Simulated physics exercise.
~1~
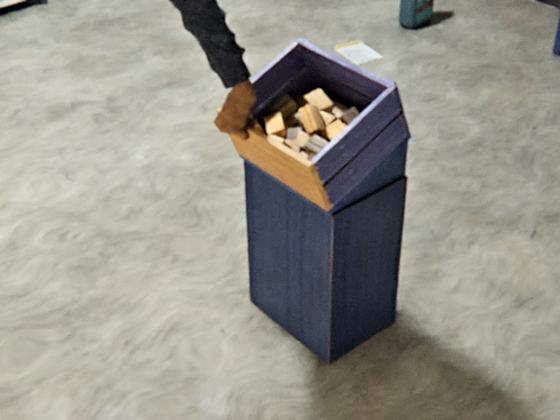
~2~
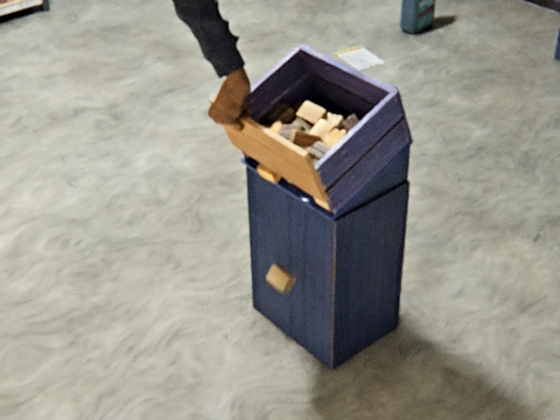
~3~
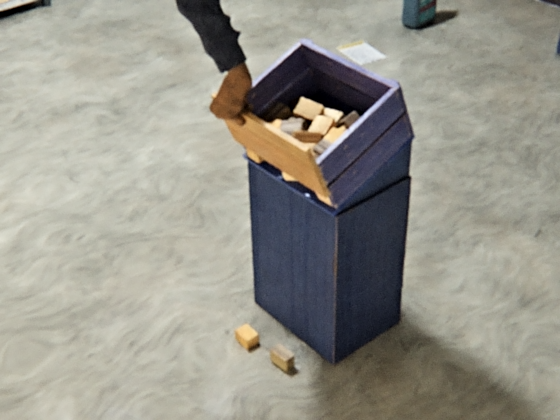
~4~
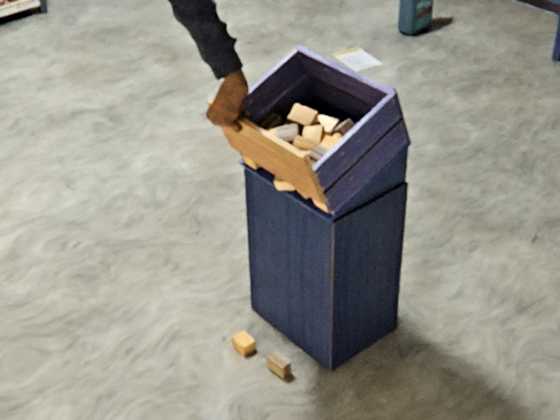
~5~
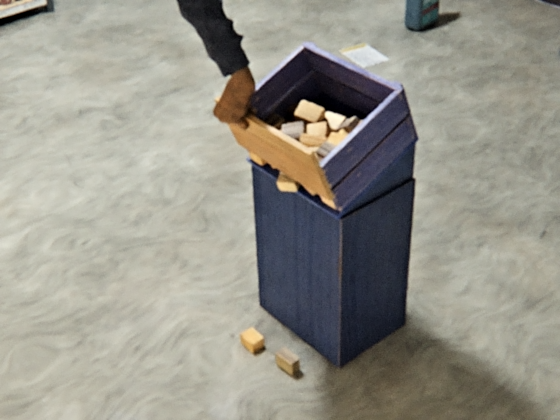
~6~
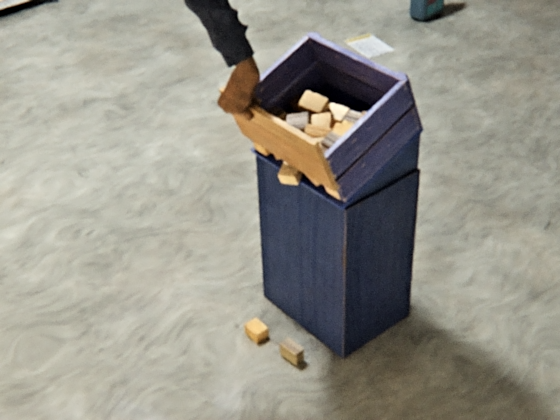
On a mottled grey floor, a blue hopper full of wooden blocks sits tilted on top of a tall blue box, its front sloping down to the left. A hand in a dark sleeve reaches in from above and grips the wooden gate at the front, drawing it up a little. Blocks slip out through the gap beneath it, and two drop down past the box to the floor. They come to rest near its base, while another block pokes out under the gate and stays there. The hand keeps holding the gate, and most of the blocks remain inside the hopper.
